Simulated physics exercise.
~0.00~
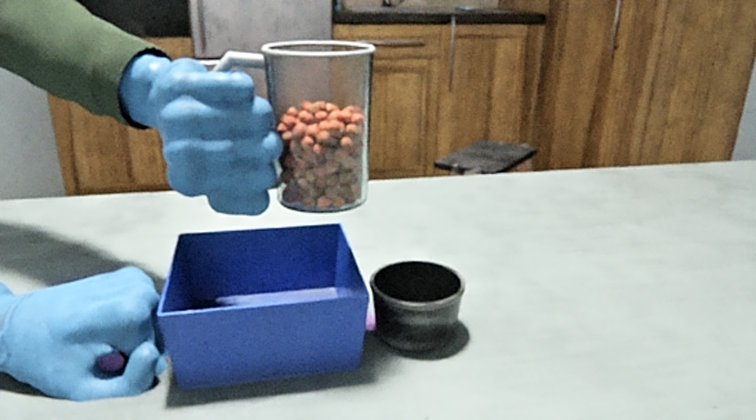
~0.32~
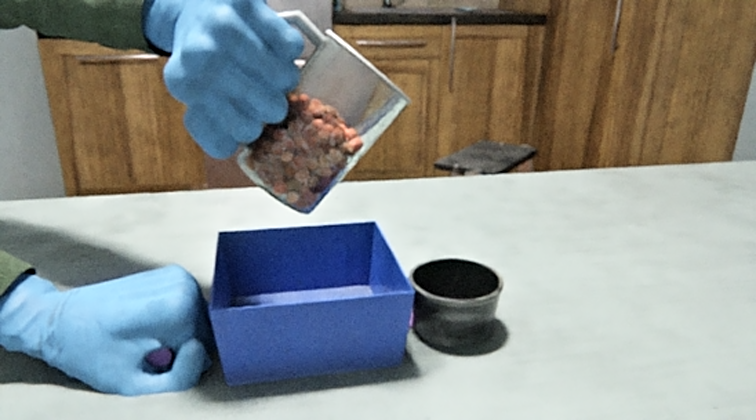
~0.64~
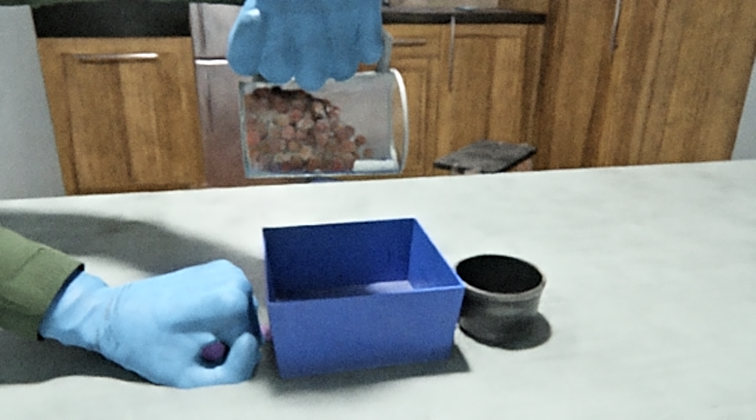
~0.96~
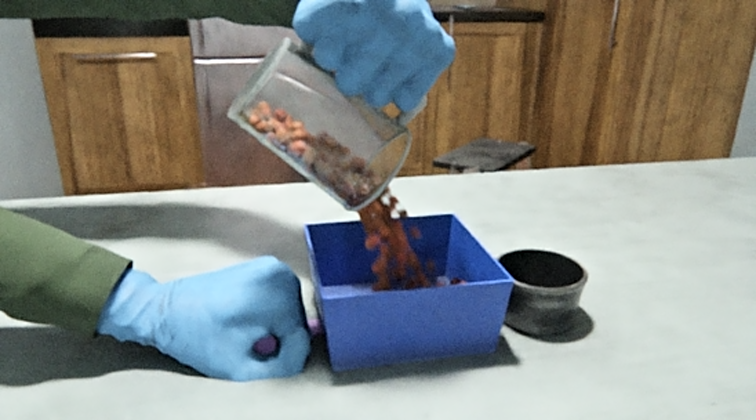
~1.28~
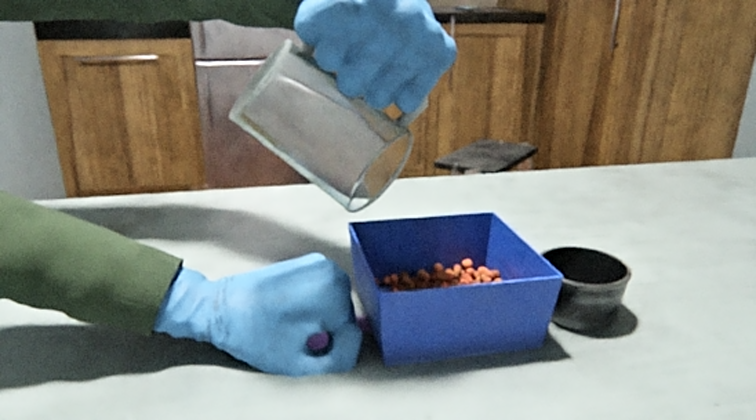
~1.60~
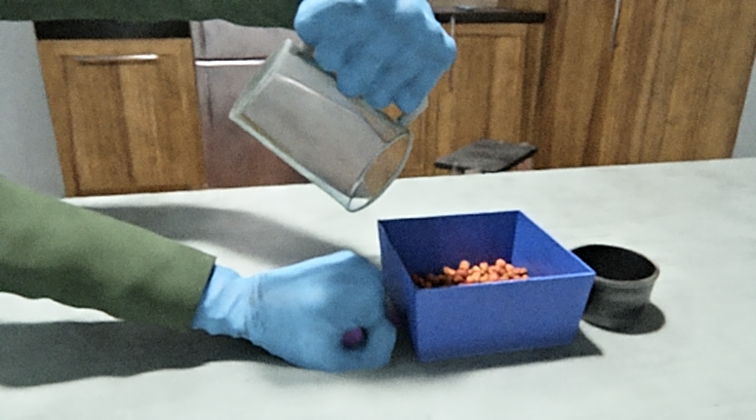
A gloved hand tips clay pellets from a clear cup into a blue tin sliding right.
